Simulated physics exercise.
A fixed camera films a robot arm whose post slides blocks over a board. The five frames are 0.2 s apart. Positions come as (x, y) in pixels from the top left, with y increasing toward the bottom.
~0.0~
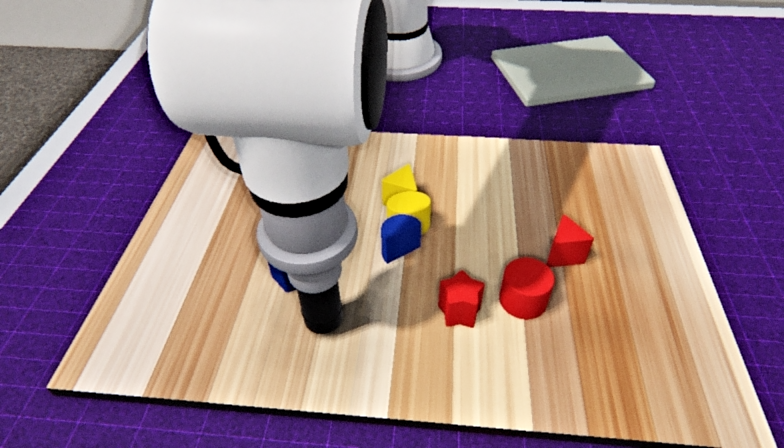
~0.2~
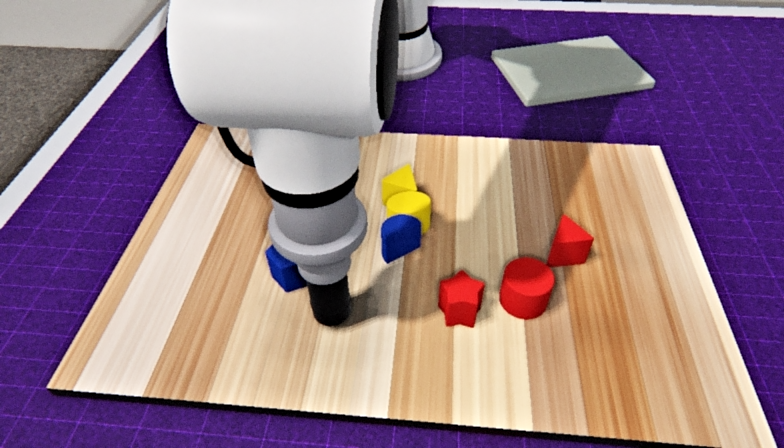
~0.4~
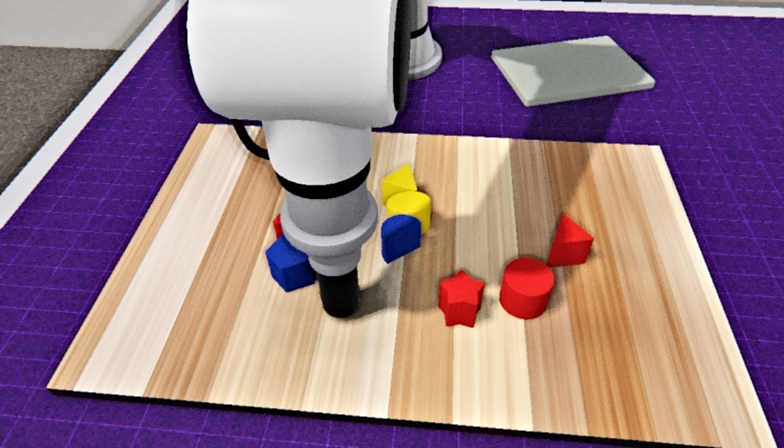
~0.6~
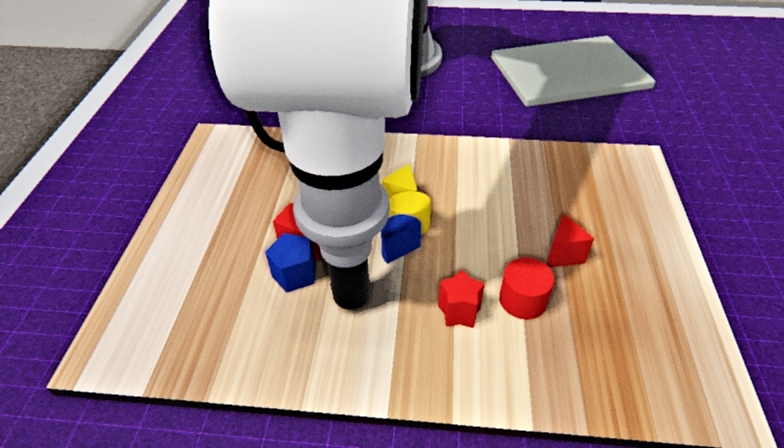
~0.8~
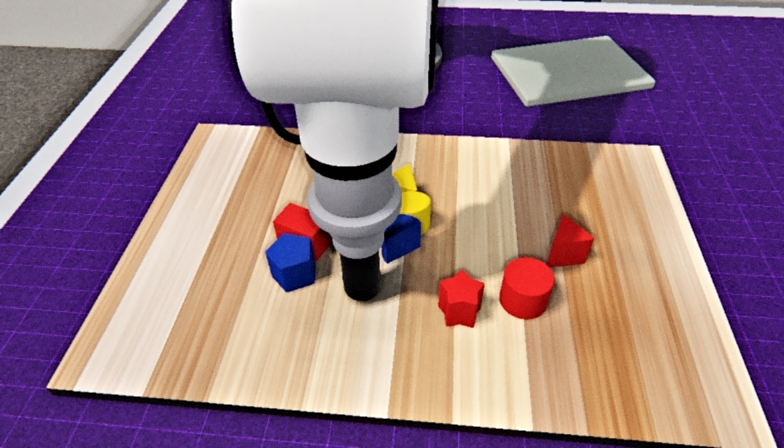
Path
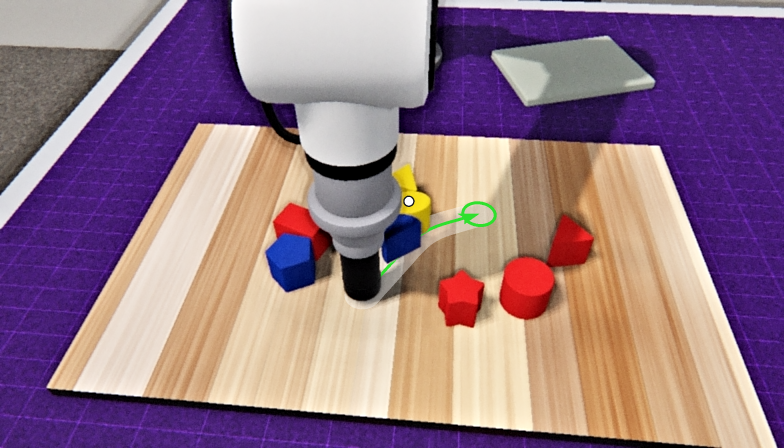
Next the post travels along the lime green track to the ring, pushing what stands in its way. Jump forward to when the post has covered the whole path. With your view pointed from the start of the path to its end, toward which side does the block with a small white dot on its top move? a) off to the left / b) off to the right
I choose a.
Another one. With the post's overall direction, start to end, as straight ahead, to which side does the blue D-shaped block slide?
Taking start-to-end as forward, the block's sideways shift goes to the right.
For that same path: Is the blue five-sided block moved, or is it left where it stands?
Still in place.
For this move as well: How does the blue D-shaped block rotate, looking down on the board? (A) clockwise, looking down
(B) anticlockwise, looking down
I'll go with A - clockwise, looking down.
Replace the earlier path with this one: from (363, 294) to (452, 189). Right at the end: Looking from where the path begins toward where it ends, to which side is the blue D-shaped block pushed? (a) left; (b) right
b (right)
The line goes from (363, 294) over (397, 258) and (432, 228) to (479, 214); the dot is on the yellow elliptical block.
On the path given first. One third of the way, post (397, 250); blue D-shaped block (416, 206); yellow triangle (405, 171), turned 50° anticlockwise; yellow elliptical block (424, 185).
Two thirds of the way, post (433, 221); blue D-shaped block (459, 189), turned 55° clockwise; yellow triangle (407, 168), turned 70° anticlockwise; yellow elliptical block (444, 168), turned 70° anticlockwise.
At the end, post (480, 207); blue five-sided block unmoved; blue D-shaped block (499, 176), turned 65° clockwise; yellow triangle (407, 168), turned 70° anticlockwise; yellow elliptical block (444, 168), turned 70° anticlockwise.
